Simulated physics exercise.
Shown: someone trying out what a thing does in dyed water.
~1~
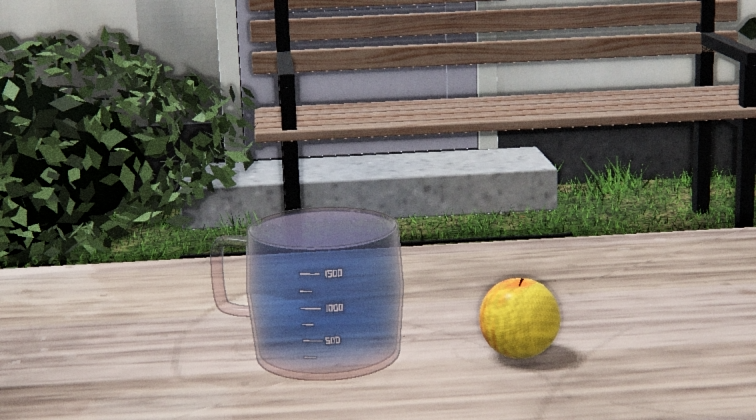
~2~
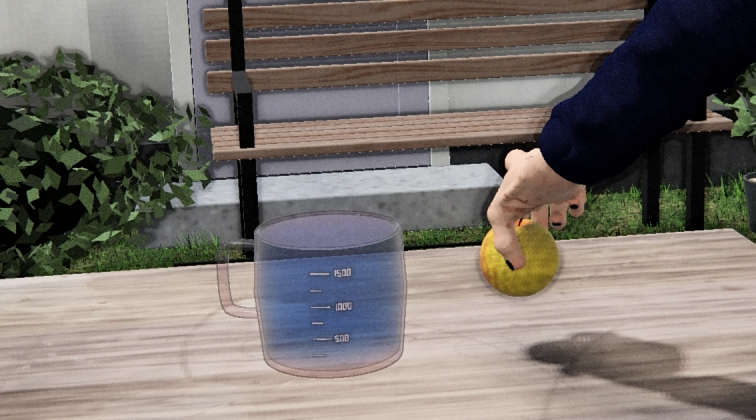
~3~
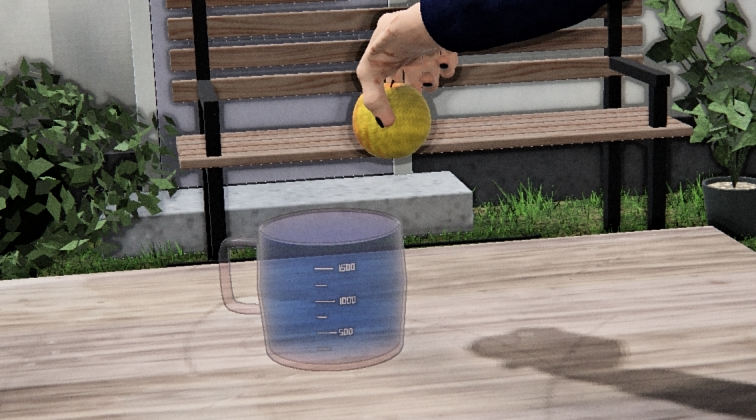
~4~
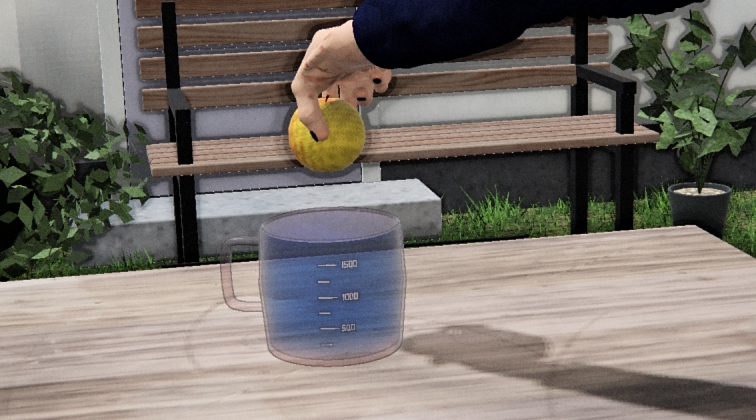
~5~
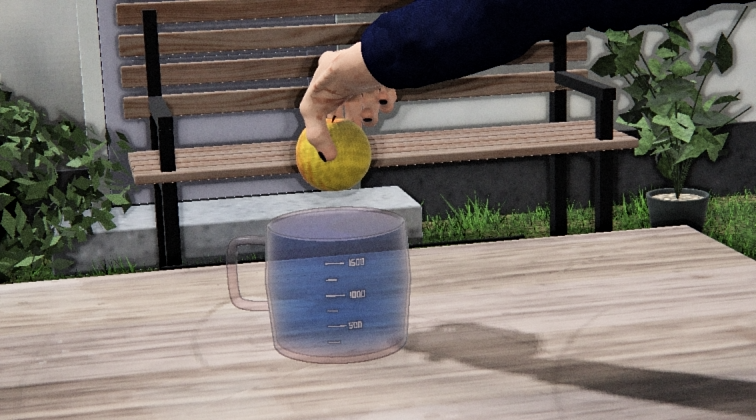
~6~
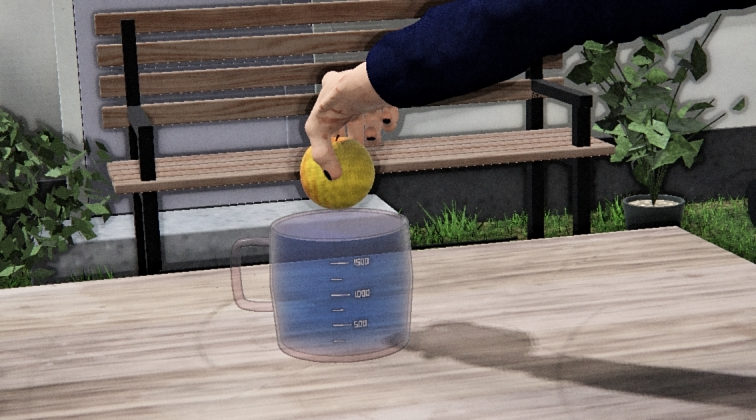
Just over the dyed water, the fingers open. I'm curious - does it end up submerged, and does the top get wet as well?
My prediction: The dyed water stays afloat; the jug spills over.
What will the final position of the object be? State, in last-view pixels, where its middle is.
The centre settles at roughly (340, 239) in the last view.
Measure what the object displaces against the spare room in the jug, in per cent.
I'd say somewhere close to 310 percent.
Next, the apple enters the dyed water; the jug is full to the brim; it has run over.
After that, the apple comes up again; the jug is full to the brim; it has run over.
Finally, the apple rides on the surface; the jug is full to the brim; it has run over.
